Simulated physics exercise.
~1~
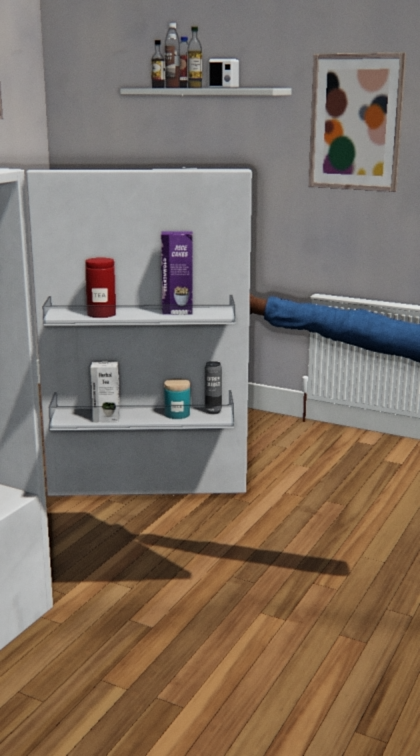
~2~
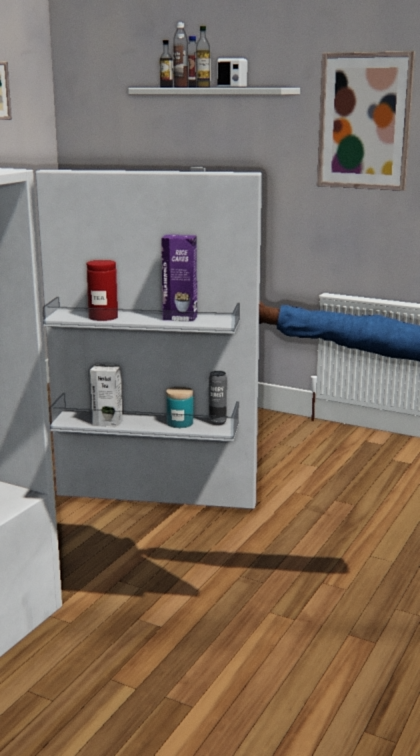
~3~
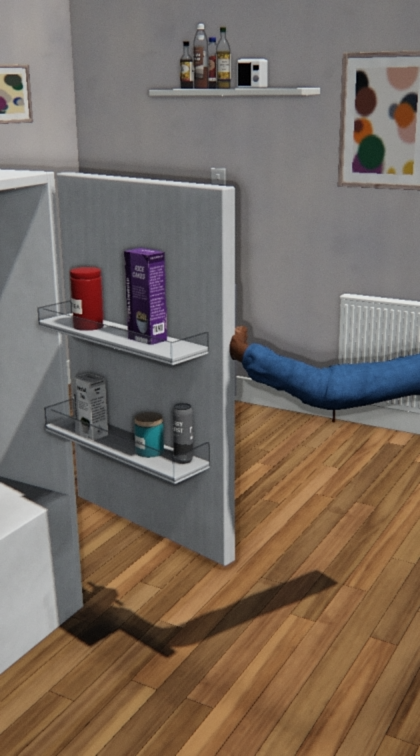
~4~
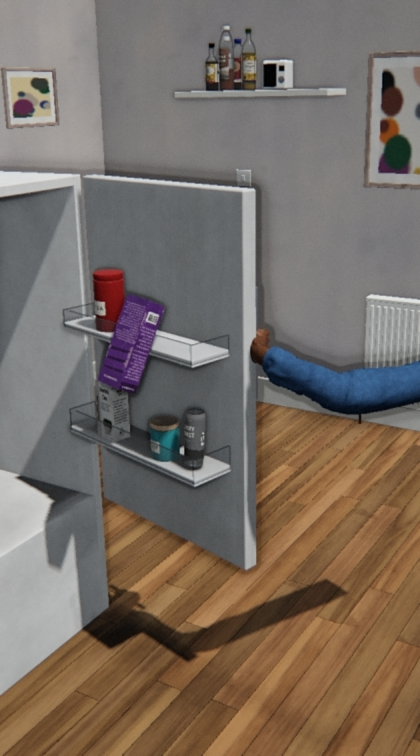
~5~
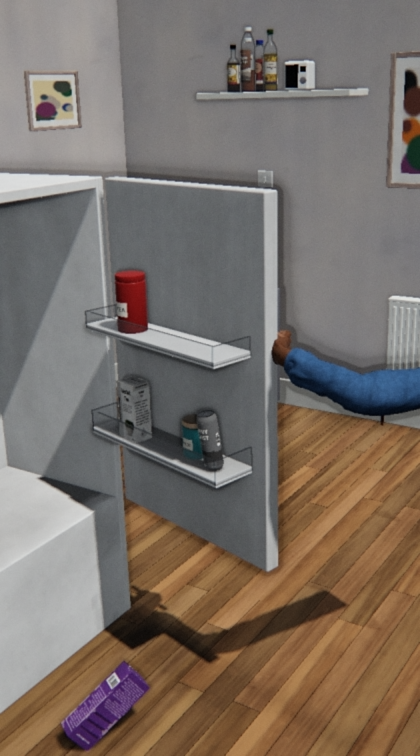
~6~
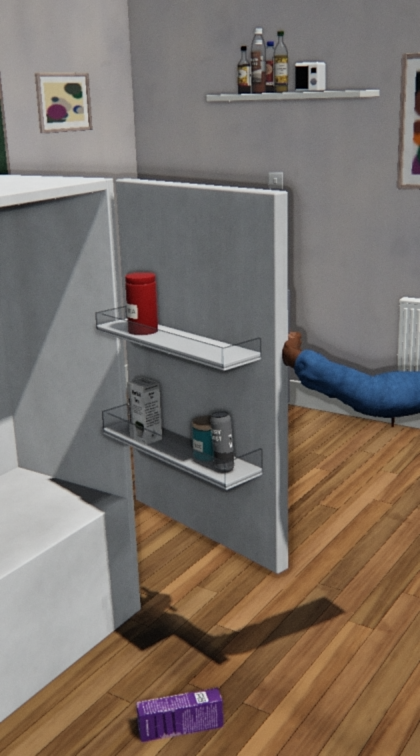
In a room with a wooden floor, a blue-sleeved arm swung a fridge door partway shut and stopped, and the tall purple carton tipped over the upper rack's rail and dropped to the floor, while the other four items stayed on the racks.
